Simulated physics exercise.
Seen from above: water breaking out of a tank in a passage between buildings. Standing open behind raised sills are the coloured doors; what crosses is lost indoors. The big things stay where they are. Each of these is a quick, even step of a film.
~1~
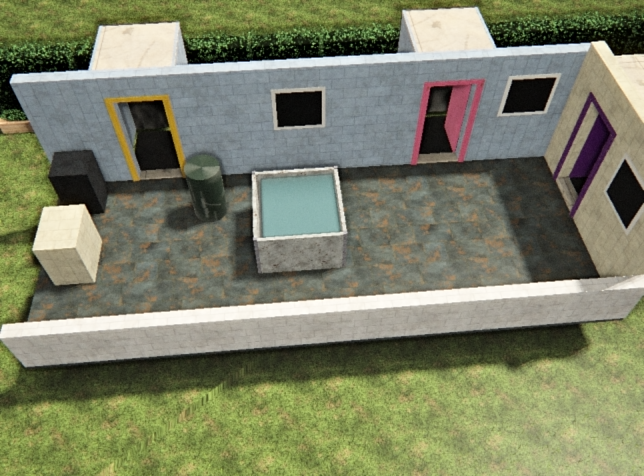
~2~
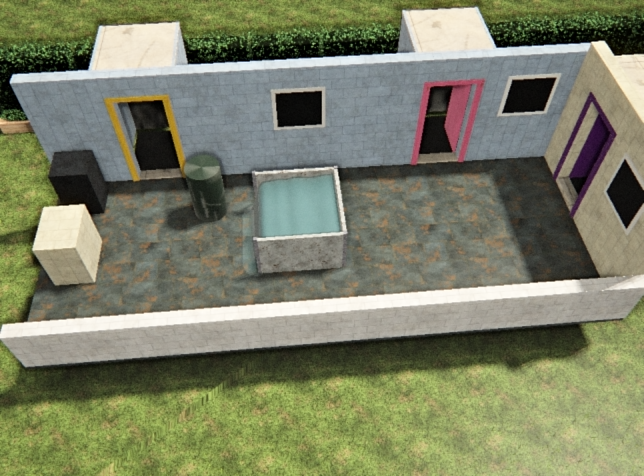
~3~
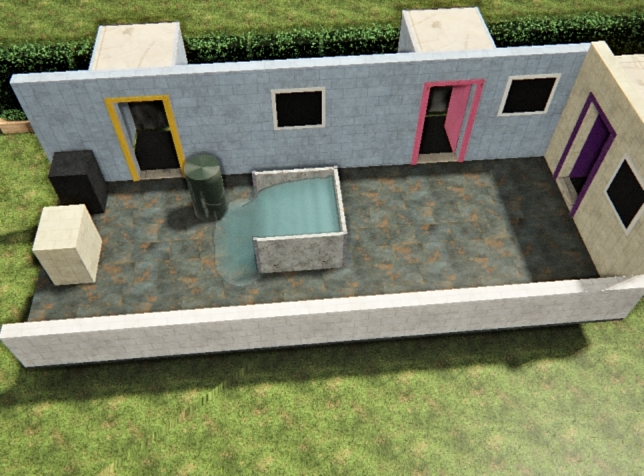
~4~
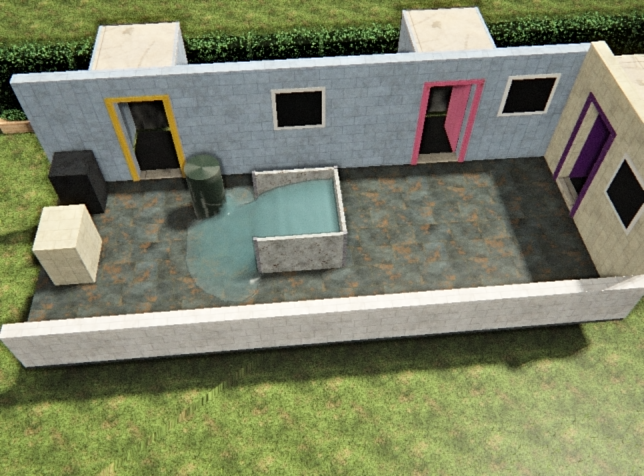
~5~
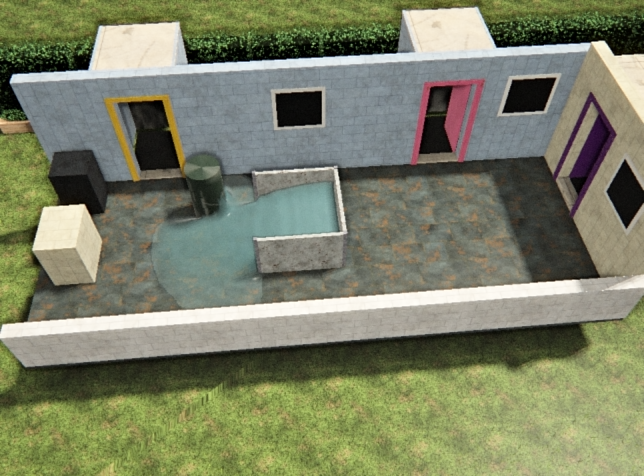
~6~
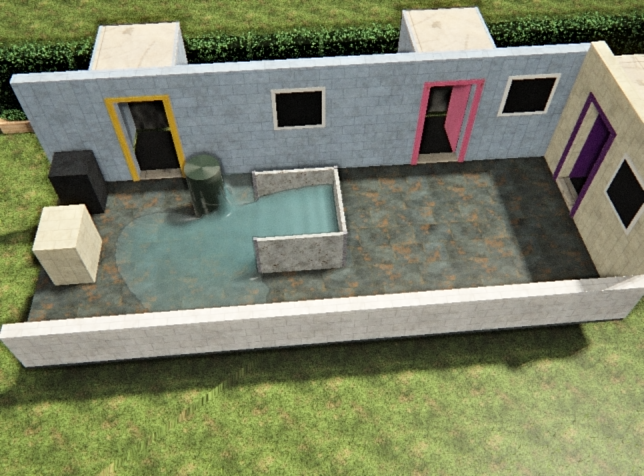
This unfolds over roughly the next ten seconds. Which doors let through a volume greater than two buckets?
The yellow door receives more than two buckets, the purple door receives no more than two buckets, the pink door receives no more than two buckets.
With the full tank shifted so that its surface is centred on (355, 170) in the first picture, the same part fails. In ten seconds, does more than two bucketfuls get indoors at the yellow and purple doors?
So, yellow surpasses the cutoff, and as for purple, it comes in lower.
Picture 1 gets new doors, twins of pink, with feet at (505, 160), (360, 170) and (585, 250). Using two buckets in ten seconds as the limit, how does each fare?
Lab note, doors in listed order: Under the limit, under the limit, under the limit.
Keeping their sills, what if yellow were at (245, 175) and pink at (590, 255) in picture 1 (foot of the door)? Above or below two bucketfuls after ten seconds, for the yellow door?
Well, in that case the yellow door tops the limit.
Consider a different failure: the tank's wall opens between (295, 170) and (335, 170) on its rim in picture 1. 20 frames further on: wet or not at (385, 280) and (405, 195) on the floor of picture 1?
Well, the first place would be still bare and the second one submerged.
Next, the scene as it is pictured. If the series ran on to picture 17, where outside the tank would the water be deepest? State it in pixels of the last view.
Close to (92, 339).
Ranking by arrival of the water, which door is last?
Answer: The purple one.
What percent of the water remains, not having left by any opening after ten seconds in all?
Close to 50 %.
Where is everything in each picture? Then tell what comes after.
In the first frame, the open tank at (298, 205) is whole and still.
In the second frame, the front is at (258, 275), out from the gap at (259, 229).
In the third frame, water pours out at (260, 230) and has run to (229, 205).
In the fourth frame, water pours out at (260, 231) and has run to (198, 282).
In the fifth frame, water pours out at (260, 232) and has run to (157, 233).
In the sixth frame, water pours out at (260, 232) and has run to (121, 238).
A moment on, water covers 35 % of the floor; the yellow door wet at the sill, nothing in, the purple door not reached, the pink door not reached.
Next, water covers 40 % of the floor; the yellow door wet at the sill, nothing in, the purple door not reached, the pink door not reached.
Then, water covers 50 % of the floor; the yellow door under two buckets in, the purple door not reached, the pink door wet at the sill, nothing in.
Later, water covers 60 % of the floor; the yellow door over two buckets in, the purple door wet at the sill, nothing in, the pink door wet at the sill, nothing in.
In the end, water covers 90 % of the floor; the yellow door over two buckets in, the purple door wet at the sill, nothing in, the pink door wet at the sill, nothing in.
